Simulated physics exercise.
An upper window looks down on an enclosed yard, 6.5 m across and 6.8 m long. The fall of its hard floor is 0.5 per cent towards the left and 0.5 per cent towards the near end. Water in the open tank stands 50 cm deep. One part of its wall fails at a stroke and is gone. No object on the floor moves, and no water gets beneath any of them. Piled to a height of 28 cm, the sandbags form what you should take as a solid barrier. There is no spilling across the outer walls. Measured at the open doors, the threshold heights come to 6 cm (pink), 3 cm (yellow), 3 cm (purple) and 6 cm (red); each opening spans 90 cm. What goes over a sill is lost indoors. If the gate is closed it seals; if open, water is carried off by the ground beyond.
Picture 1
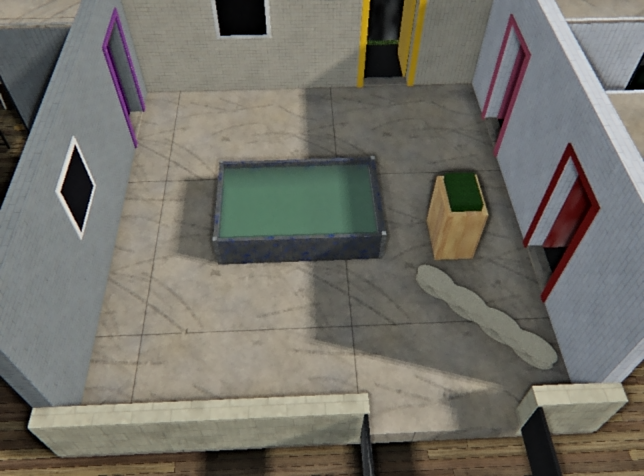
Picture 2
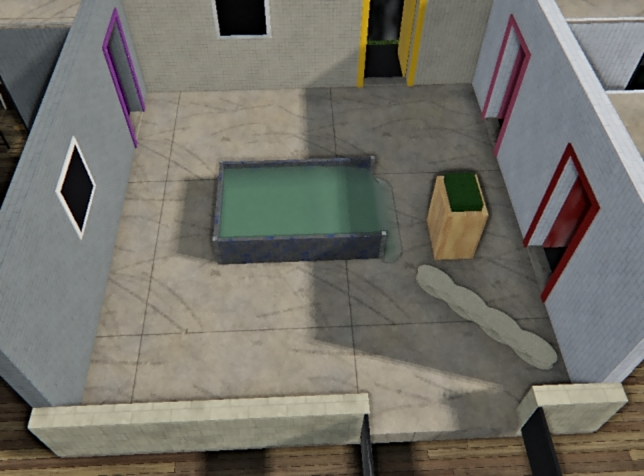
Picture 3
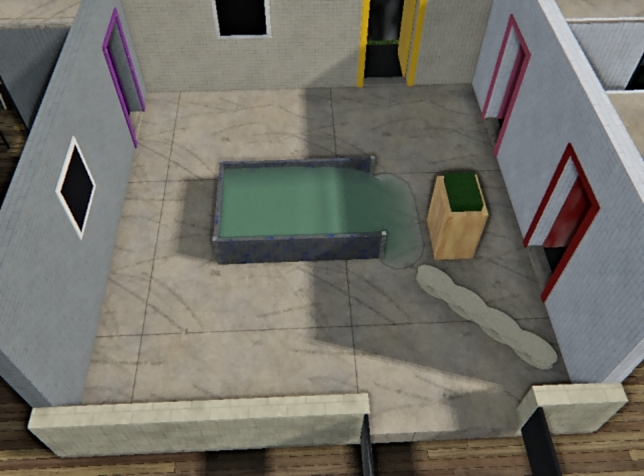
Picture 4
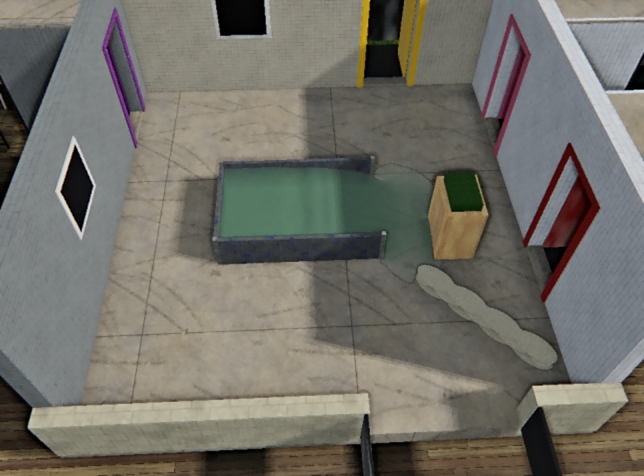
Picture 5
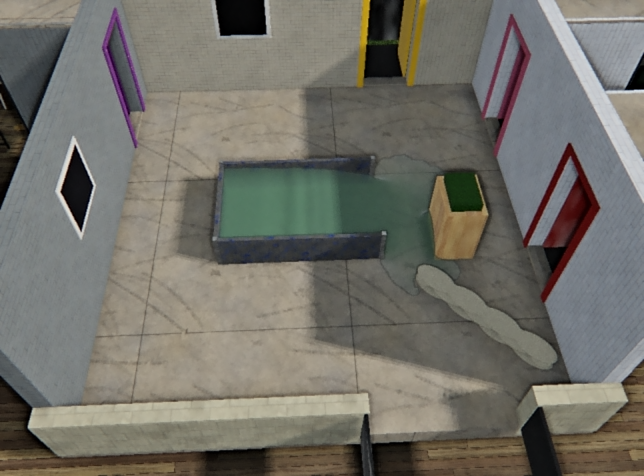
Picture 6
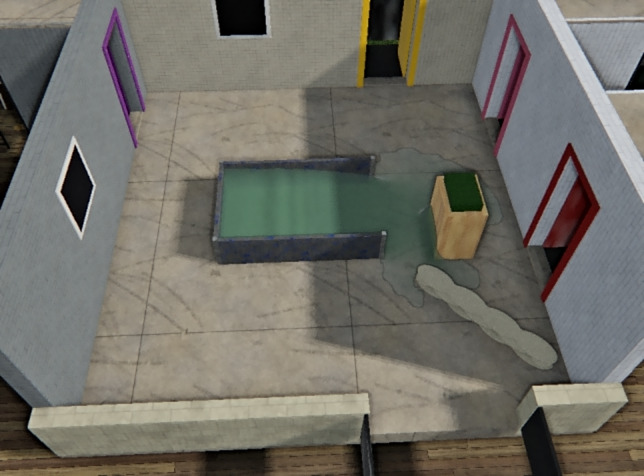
Green water pours from the tank's open right side and spreads around the wooden box.
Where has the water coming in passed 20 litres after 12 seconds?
Result: Pink door: Tops the amount, yellow door: Tops the amount, purple door: Tops the amount, red door: Tops the amount.
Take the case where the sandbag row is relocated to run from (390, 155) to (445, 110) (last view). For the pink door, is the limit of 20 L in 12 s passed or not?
Then, at pink, the limit is surpassed.
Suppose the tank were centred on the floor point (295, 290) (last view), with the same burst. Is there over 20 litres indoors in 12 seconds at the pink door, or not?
Then, at pink, it's within bounds.
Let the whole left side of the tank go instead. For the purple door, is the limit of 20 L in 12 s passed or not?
Purple: Exceeds.
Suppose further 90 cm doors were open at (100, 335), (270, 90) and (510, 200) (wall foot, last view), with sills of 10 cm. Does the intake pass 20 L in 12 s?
Per doorway, in order: Insufficient / insufficient / sufficient.
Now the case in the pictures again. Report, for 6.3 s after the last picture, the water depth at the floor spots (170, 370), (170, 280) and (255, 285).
First spot near 2 cm, second near 0 cm, third near 1 cm.
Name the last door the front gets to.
It would be the purple one.
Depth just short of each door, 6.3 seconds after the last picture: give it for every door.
In centimetres - pink: 8, yellow: 5, purple: 7, red: 9.
Then, 0.7 s after the last picture water covers 15 % of the floor and is deepest (34 cm) near (418, 229); pink door not reached, yellow door not reached, purple door not reached, red door not reached.
Then, 1.5 s after the last picture water covers 30 % of the floor and is deepest (30 cm) near (420, 238); pink door 15 cm at the sill, 9 L in, yellow door not reached, purple door not reached, red door 9 cm at the sill, 5 L in.
Then, 2.8 s after the last picture water covers 45 % of the floor and is deepest (26 cm) near (472, 93); pink door 13 cm at the sill, 49 L in, yellow door 6 cm at the sill, 0 L in, purple door not reached, red door 9 cm at the sill, 21 L in.
Then, 6.3 s after the last picture water covers 80 % of the floor and is deepest (10 cm) near (495, 313); pink door 8 cm at the sill, 80 L in, yellow door 5 cm at the sill, 33 L in, purple door 7 cm at the sill, 3 L in, red door 9 cm at the sill, 74 L in.
Then, 11.3 s after the last picture water covers 85 % of the floor and is deepest (7 cm) near (98, 330); pink door 4 cm at the sill, 84 L in, yellow door 4 cm at the sill, 48 L in, purple door 6 cm at the sill, 41 L in, red door 5 cm at the sill, 81 L in.
